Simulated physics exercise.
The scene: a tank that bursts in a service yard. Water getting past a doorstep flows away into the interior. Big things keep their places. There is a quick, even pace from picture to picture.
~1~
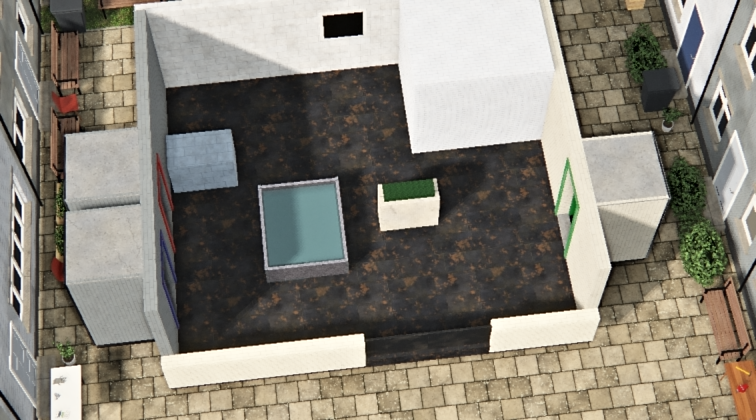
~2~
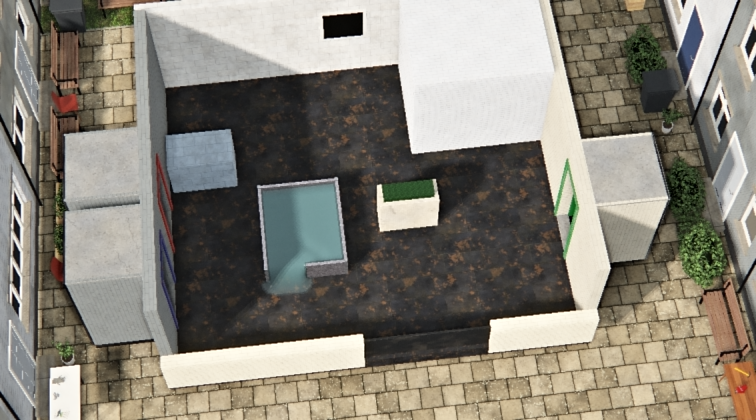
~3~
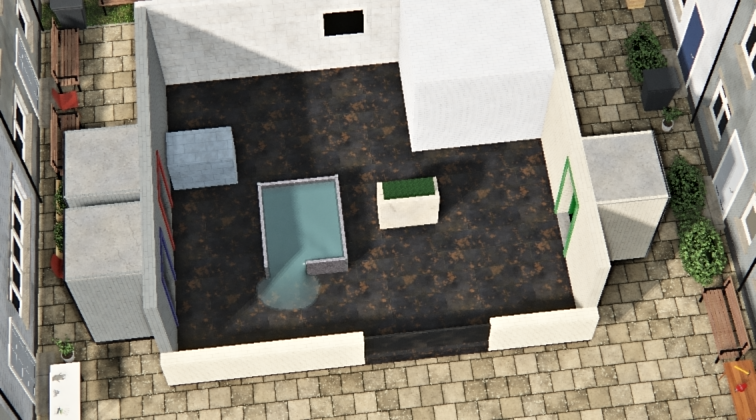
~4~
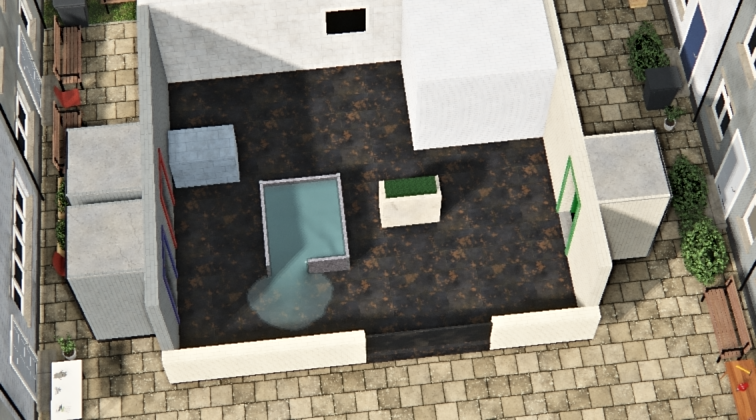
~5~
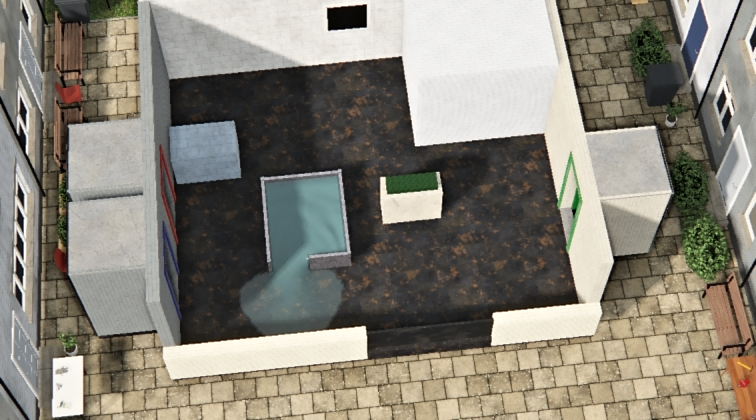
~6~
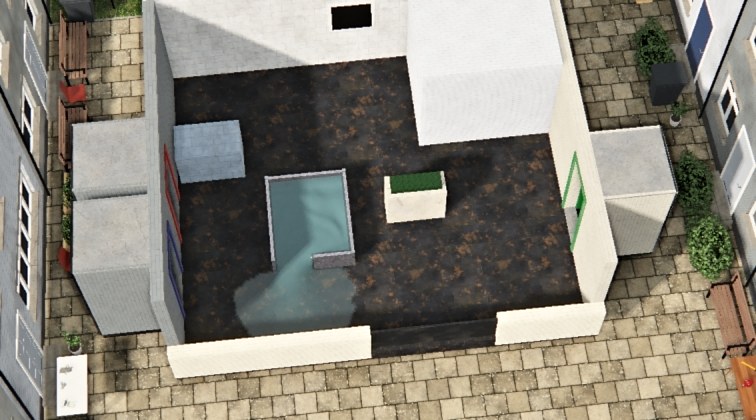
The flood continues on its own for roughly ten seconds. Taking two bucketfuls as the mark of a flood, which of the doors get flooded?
The red door gets flooded, the green door stays below the mark, the blue door gets flooded.
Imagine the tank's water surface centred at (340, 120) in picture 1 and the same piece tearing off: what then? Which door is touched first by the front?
That would be the blue-painted one, I say.
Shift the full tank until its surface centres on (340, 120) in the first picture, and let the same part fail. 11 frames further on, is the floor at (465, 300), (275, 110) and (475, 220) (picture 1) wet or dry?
First spot stays unwetted, second spot stays unwetted, third spot stays unwetted.
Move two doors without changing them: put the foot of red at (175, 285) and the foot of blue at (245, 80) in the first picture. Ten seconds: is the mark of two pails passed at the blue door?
I'd say the blue remains short of it.
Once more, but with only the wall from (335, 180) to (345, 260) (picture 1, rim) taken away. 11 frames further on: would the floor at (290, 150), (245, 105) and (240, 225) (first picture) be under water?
Bone-dry, bone-dry, bone-dry.
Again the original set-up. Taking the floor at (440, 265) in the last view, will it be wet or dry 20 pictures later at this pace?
Lab note - point status: Swamped.
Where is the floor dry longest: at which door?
It would be the green one.
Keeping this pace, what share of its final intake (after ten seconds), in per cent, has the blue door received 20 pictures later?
I make it 10 per cent.
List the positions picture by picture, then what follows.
In the first picture, the tank at (303, 225) is whole and still.
In the second picture, the front is at (268, 289), out from the gap at (288, 274).
In the third picture, water pours out at (288, 272) and has run to (305, 304).
In the fourth picture, water pours out at (290, 270) and has run to (303, 324).
In the fifth picture, the front is at a hidden place, out from the gap at (291, 266).
In the sixth picture, water pours out at (295, 265) and has run to a hidden place.
A moment on, water covers 10 % of the floor; the red door not reached, the green door not reached, the blue door not reached.
Next, water covers 15 % of the floor; the red door not reached, the green door not reached, the blue door not reached.
Then, water covers 30 % of the floor; the red door wet at the sill, nothing in, the green door not reached, the blue door under two buckets in.
Later, water covers 50 % of the floor; the red door wet at the sill, nothing in, the green door wet at the sill, nothing in, the blue door over two buckets in.
In the end, water covers 65 % of the floor; the red door over two buckets in, the green door wet at the sill, nothing in, the blue door over two buckets in.
